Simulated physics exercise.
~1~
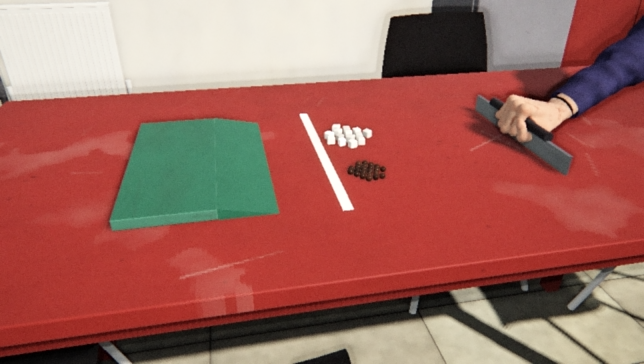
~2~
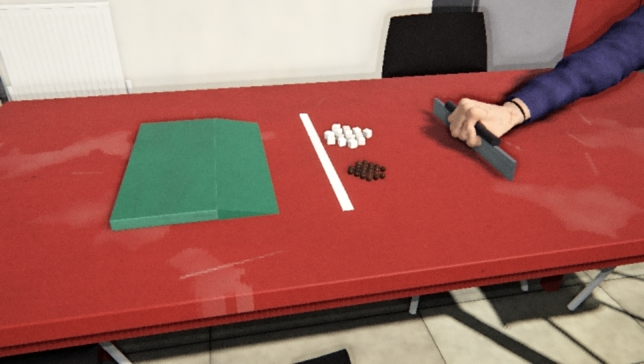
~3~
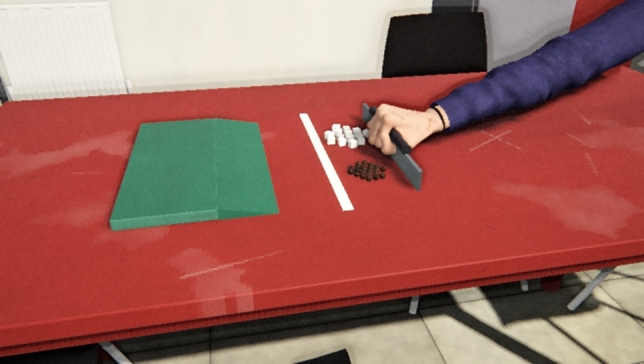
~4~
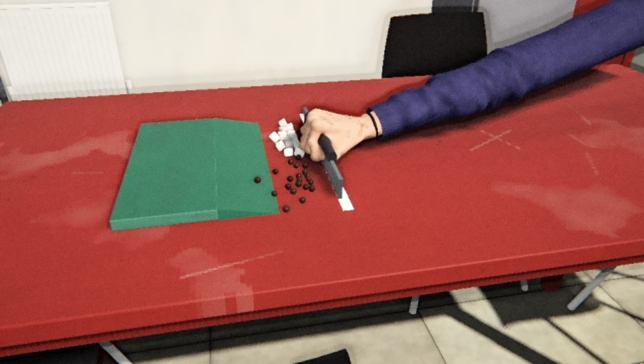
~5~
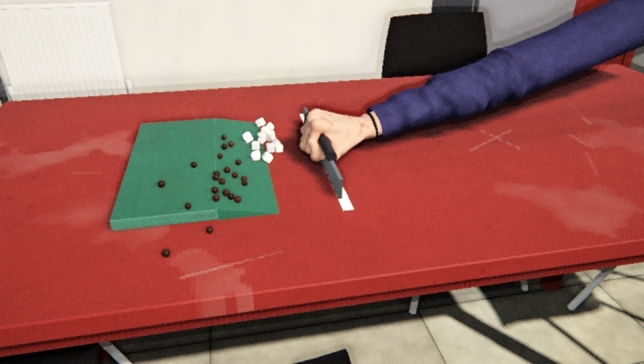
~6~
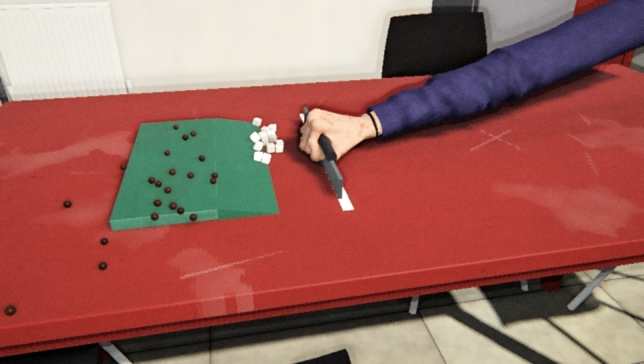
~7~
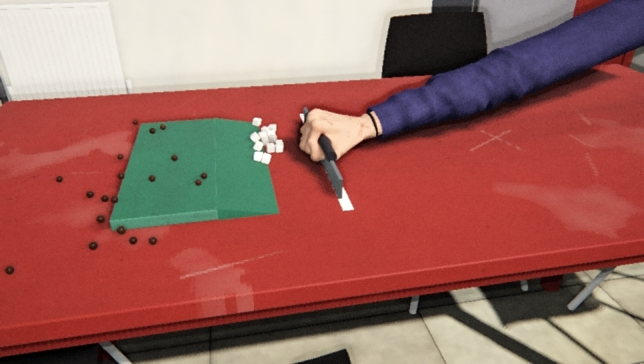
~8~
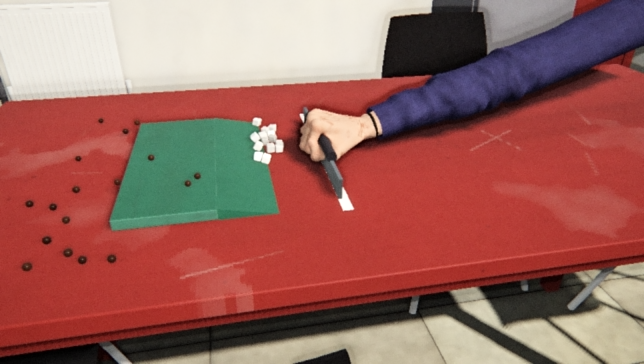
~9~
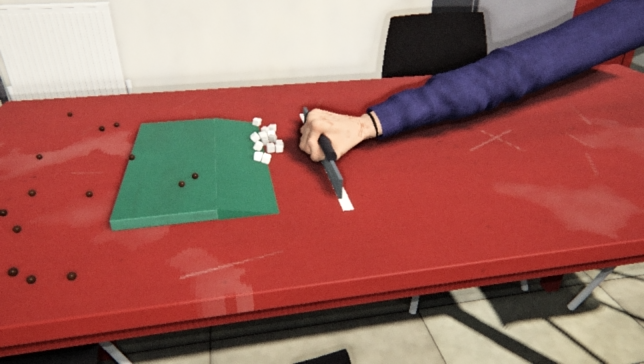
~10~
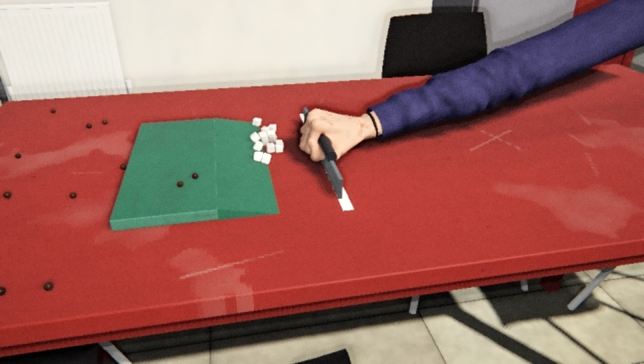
The clip opens on a red table with a green slab, a strip of white tape, and two small clusters, white cubes behind and dark brown balls in front. A hand in a blue sleeve slides a grey scraper left toward them. The scraper sweeps both clusters off to the left and stops at the tape. The dark balls scatter and roll up over the slab, many spilling off its far side onto the table. The white cubes bunch at the slab's right edge and stay there, a few resting on the slope, while two balls remain on top of the slab.
